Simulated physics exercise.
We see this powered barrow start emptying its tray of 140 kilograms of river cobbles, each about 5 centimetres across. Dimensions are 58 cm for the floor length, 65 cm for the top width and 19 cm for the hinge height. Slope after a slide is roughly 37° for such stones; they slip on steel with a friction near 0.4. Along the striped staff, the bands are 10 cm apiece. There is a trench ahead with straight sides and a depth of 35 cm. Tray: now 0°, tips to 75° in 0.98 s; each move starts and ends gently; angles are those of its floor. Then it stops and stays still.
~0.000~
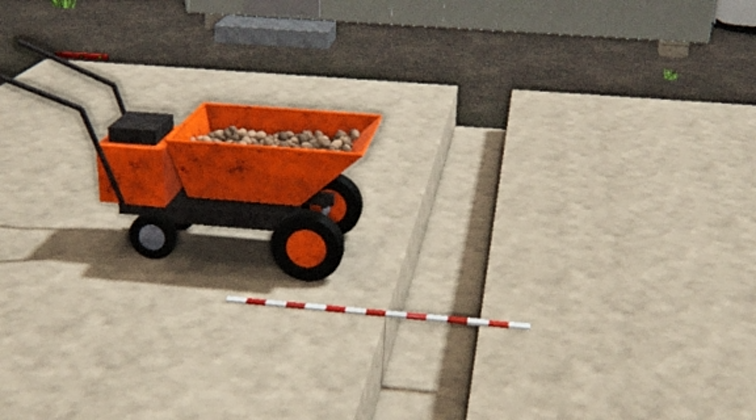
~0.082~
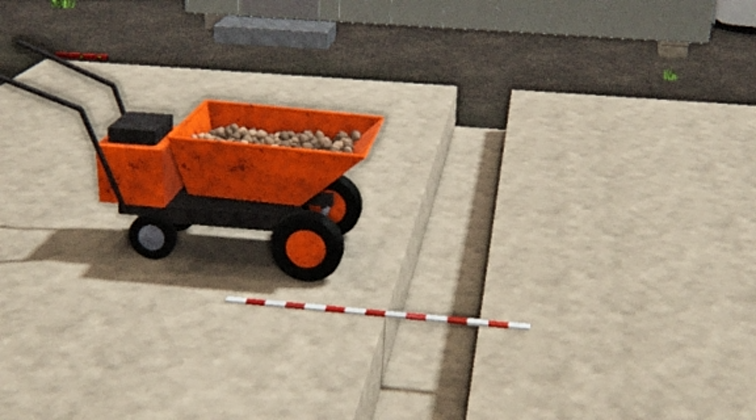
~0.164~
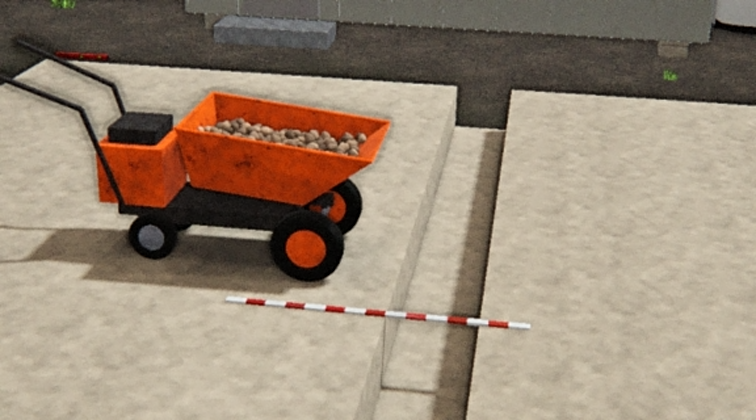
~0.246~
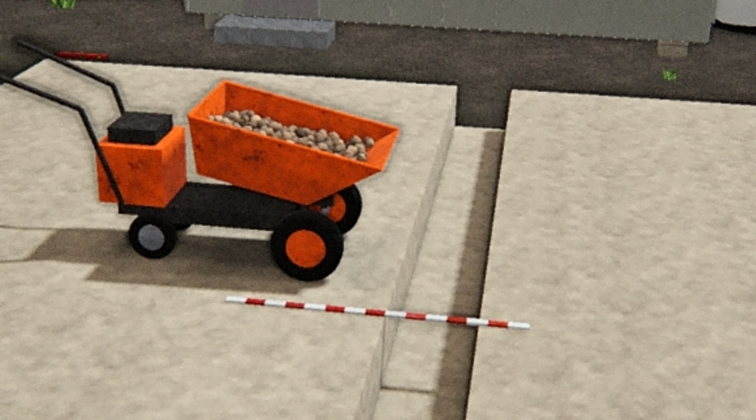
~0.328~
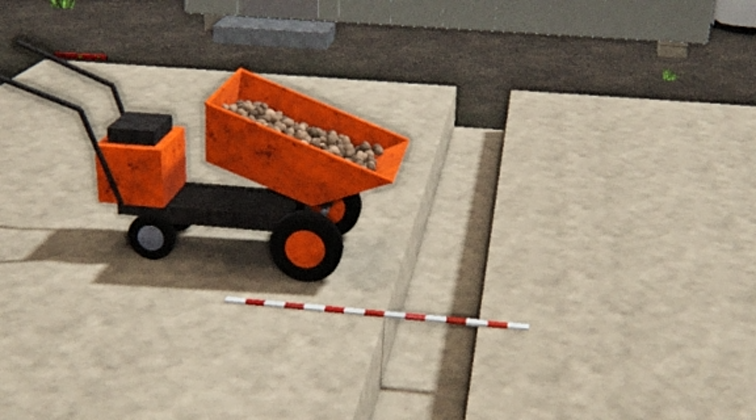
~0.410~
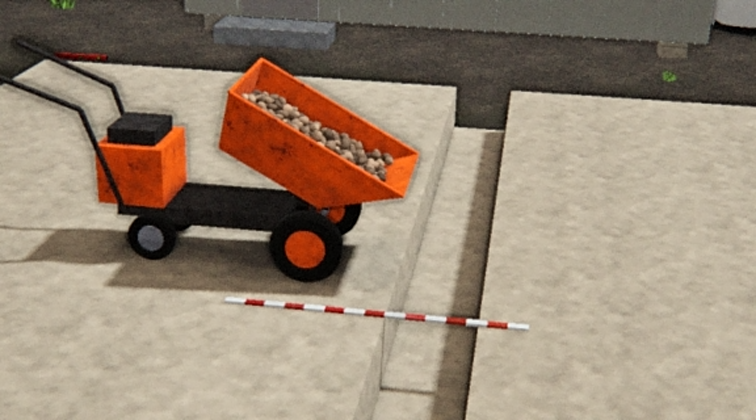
On a pale paved surface beside a narrow trench, a small orange cart full of stones stood still while its tray slowly tilted, the back end rising and the front lip dipping toward the right.
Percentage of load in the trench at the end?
95 per cent.
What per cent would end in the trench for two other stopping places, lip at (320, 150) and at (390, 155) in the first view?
About 95 and 65 per cent.
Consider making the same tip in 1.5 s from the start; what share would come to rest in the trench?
100 per cent.
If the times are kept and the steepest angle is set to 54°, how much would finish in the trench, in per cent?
In that case around 75 percent.
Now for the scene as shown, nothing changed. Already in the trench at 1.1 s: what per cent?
Around 50 per cent of it.
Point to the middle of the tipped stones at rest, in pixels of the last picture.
The stones end up centred near (451, 317).
After 0.7 s the floor is at 64°; 100 % in the tray; the foremost stones are at (422, 232).
After 1.1 s the floor is at 75°; 49 % in the tray, 50 % in the trench, 1 % past the trench; the foremost stones are at (493, 277).
After 1.4 s the floor is at 75°; 6 % in the tray, 90 % in the trench, 5 % past the trench; the foremost stones are at (575, 287).
After 3.4 s the floor is at 75°; 0 % in the tray, 95 % in the trench, 5 % past the trench; the foremost stones are at (629, 300).
